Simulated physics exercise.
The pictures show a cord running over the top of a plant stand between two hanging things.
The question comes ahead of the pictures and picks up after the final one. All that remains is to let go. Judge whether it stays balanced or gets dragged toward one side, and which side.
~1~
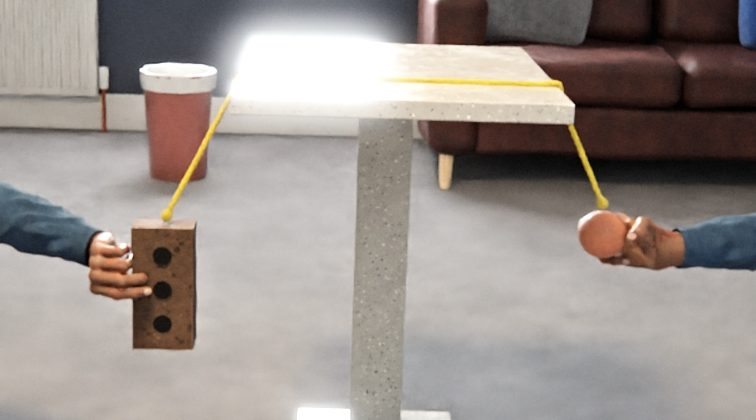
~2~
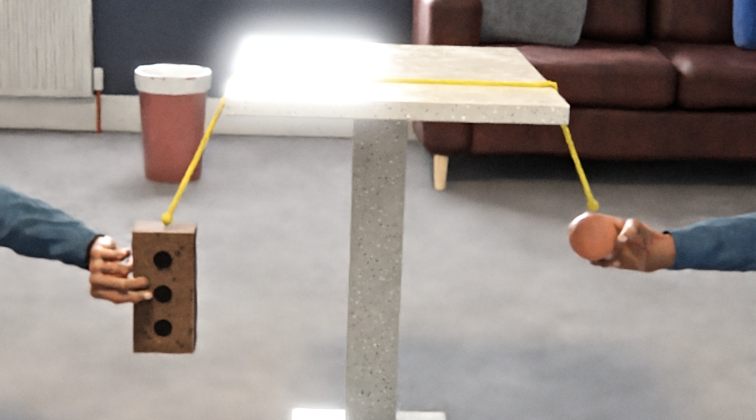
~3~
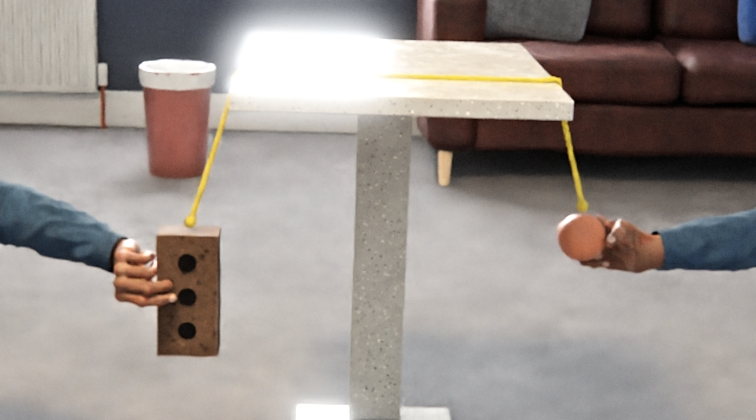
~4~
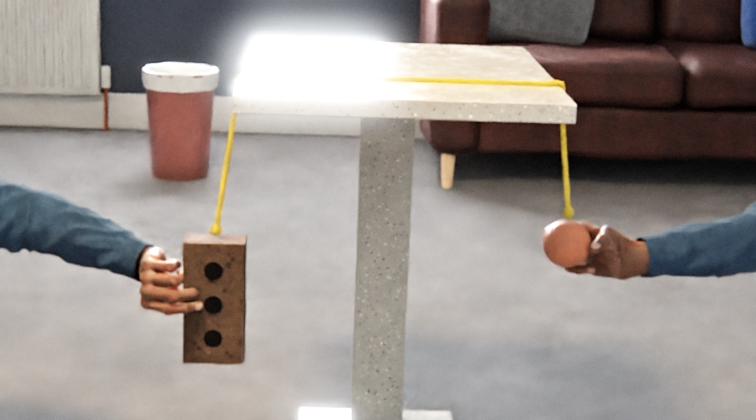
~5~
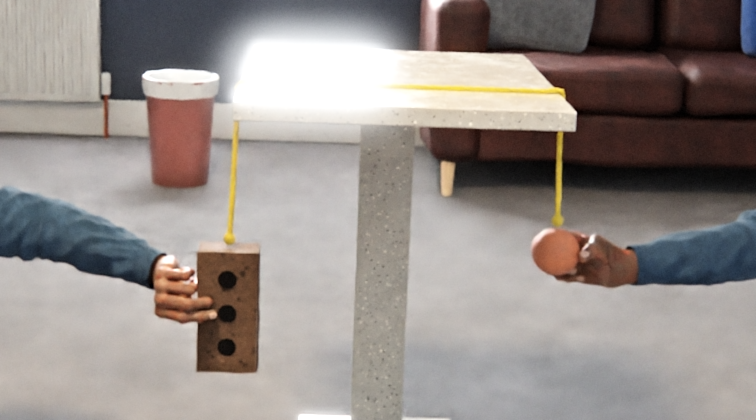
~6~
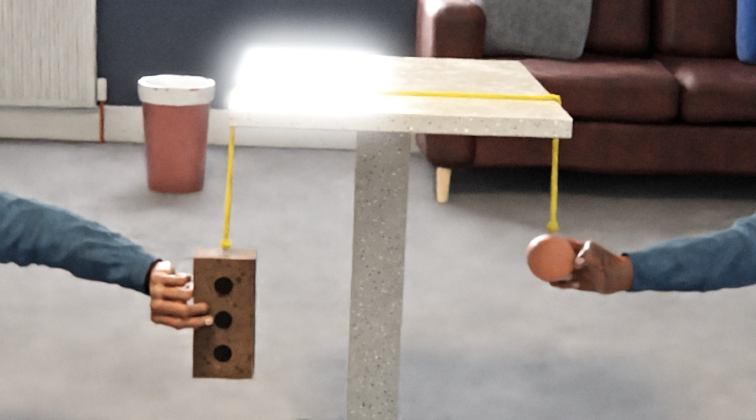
It is dragged leftwards.
Then, 0.50 s on from there, left brick lower near (231, 411); right orange pulled up onto the top near (603, 66).
Then, 0.98 s on from there, left brick down on the floor; right orange pulled up onto the top near (180, 87).
Then, 1.48 s on from there, left brick down on the floor; right orange down on the floor.
In the end, left brick down on the floor; right orange down on the floor. The cord goes down on the left.
